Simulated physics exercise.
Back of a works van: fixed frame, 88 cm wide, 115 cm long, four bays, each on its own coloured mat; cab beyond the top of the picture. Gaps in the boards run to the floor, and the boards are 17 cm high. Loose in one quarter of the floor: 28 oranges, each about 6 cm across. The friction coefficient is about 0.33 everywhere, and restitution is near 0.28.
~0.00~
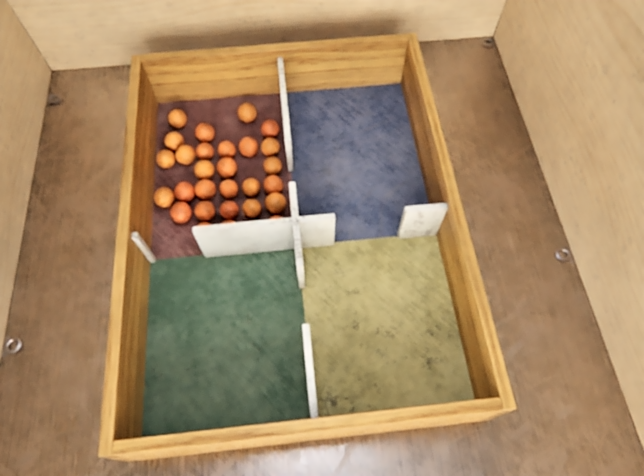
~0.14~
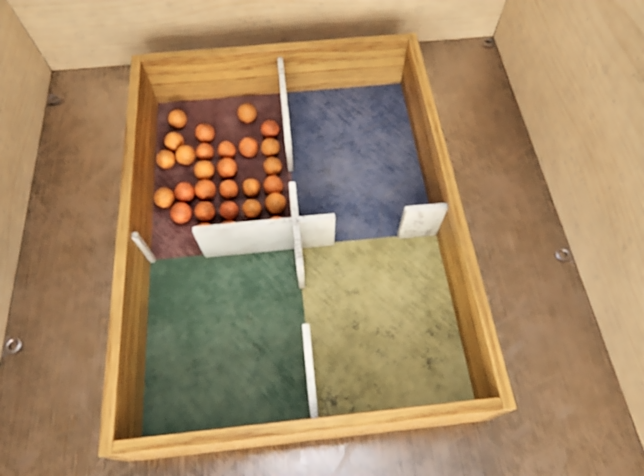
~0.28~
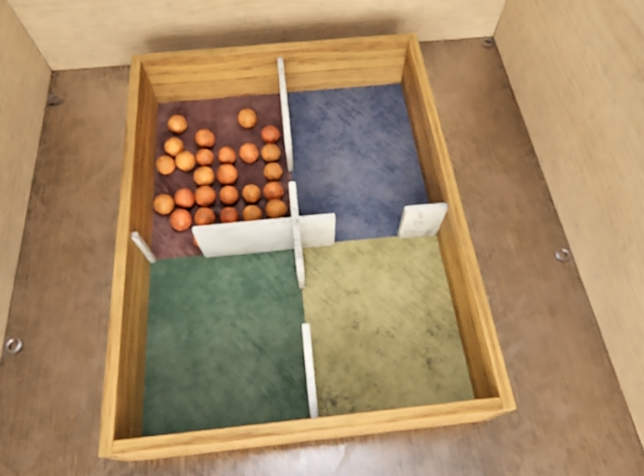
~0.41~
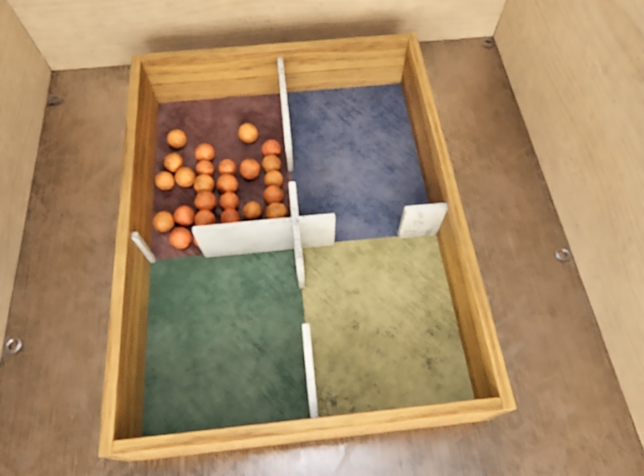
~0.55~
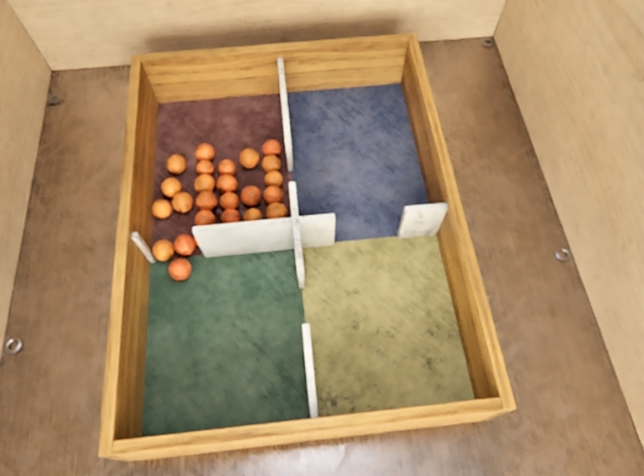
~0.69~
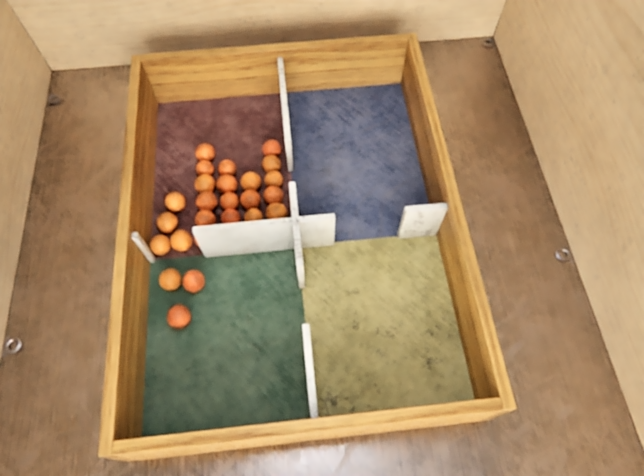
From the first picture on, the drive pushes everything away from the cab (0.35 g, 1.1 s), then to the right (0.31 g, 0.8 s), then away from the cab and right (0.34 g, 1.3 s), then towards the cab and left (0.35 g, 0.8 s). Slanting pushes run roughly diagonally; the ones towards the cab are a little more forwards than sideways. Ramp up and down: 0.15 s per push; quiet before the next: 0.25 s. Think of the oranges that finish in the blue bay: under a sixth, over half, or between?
Blue bay: One sixth to one half of the load.
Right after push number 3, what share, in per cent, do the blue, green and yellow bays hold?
Reading then: Blue 40 %, green 20 %, yellow 10 %.
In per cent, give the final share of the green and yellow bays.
The green bay holds 20 per cent and the yellow bay 10 per cent.
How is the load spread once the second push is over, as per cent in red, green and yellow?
Well, you'd find red at 50, green at 20 and yellow at 0 per cent.
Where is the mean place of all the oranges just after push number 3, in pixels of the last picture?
It works out to somewhere near (334, 259) in the final view.
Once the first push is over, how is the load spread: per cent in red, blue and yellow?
Shares - red: 80, blue: 0, yellow: 0 (per cent).
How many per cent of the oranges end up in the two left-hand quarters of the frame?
Near enough 60 per cent, I'd say.
After push 1 (1.34 s), 21 in the red bay and 7 in the green bay.
After push 2 (2.39 s), 13 in the red bay, 8 in the blue bay, 6 in the green bay and 1 in the yellow bay.
After push 3 (3.94 s), 8 in the red bay, 10 in the blue bay, 6 in the green bay and 4 in the yellow bay.
After push 4 (4.99 s), 11 in the red bay, 9 in the blue bay, 6 in the green bay and 2 in the yellow bay.
Final count (at 5.92 s), 11 in the red bay, 9 in the blue bay, 6 in the green bay and 2 in the yellow bay. Asked share, 9 of 28, 32 per cent.
